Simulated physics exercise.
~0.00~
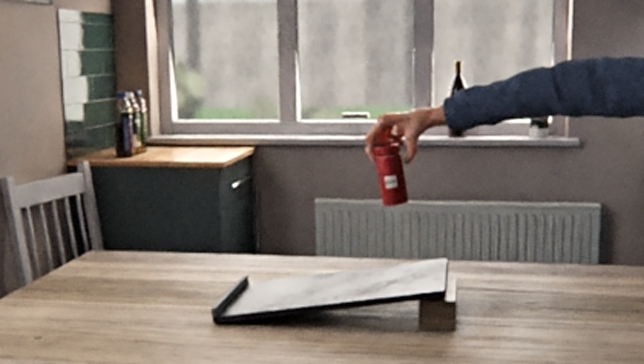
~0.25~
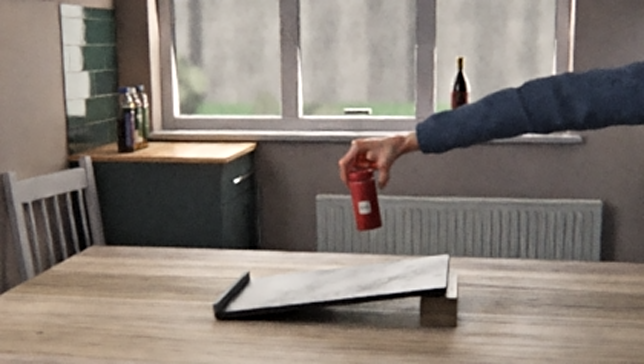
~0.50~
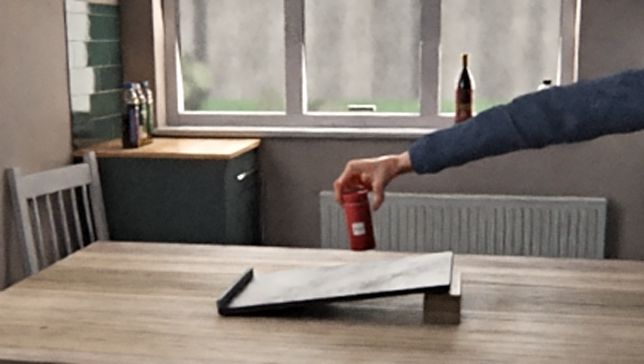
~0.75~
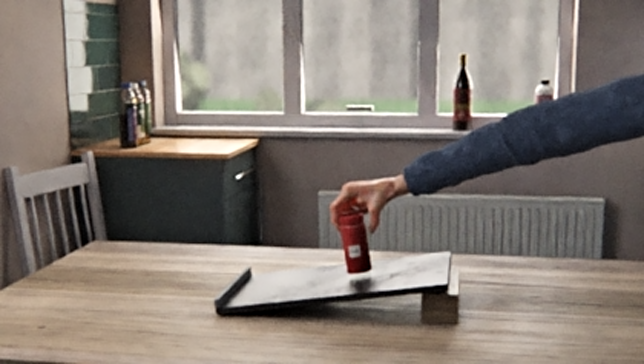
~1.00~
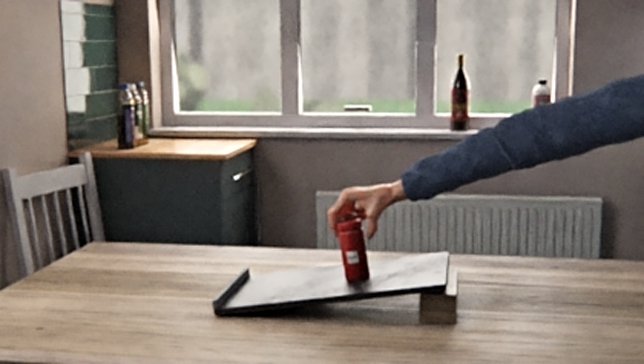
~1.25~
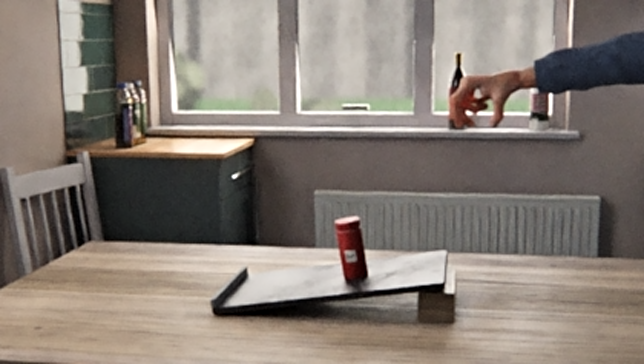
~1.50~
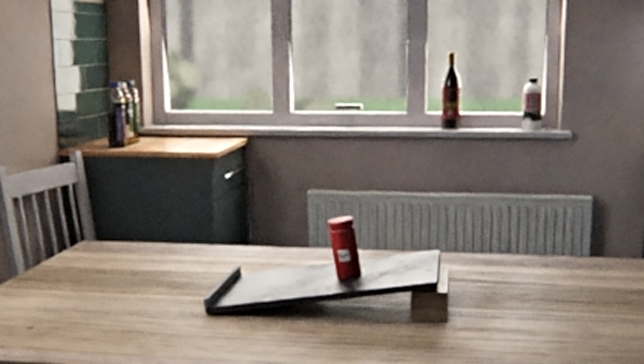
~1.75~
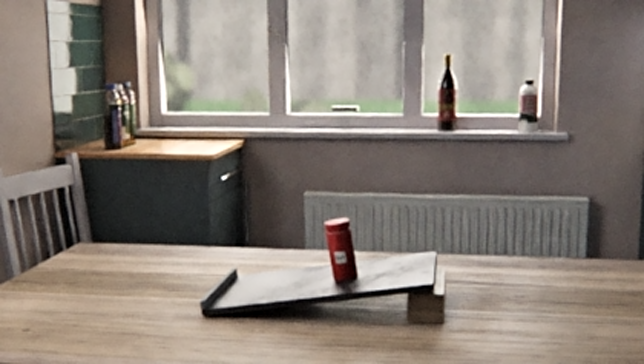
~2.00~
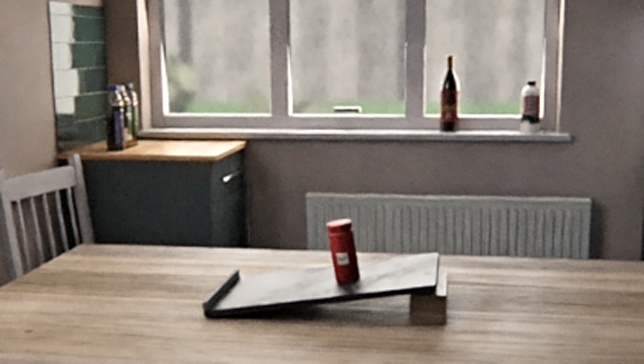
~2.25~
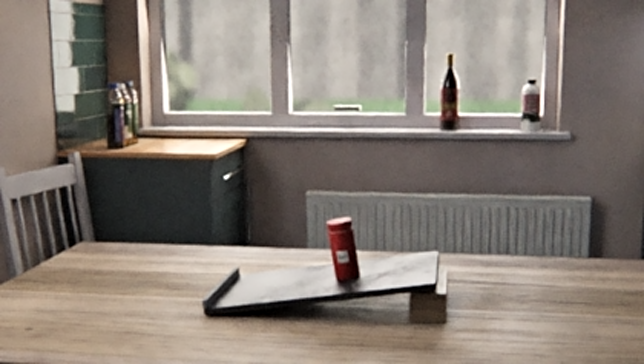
At first, a hand reaching in from the right holds a small red shaker above a dark-edged board, which slopes down to the left with its right end propped on a block on a wooden table. The hand moves left and lowers the shaker until it touches the middle of the slope. It then lets go and draws back to the right, out of view. The shaker stays standing on the board, leaning slightly with the slope. As the view sways a little, it neither slides nor tips, and it ends exactly where it was put.
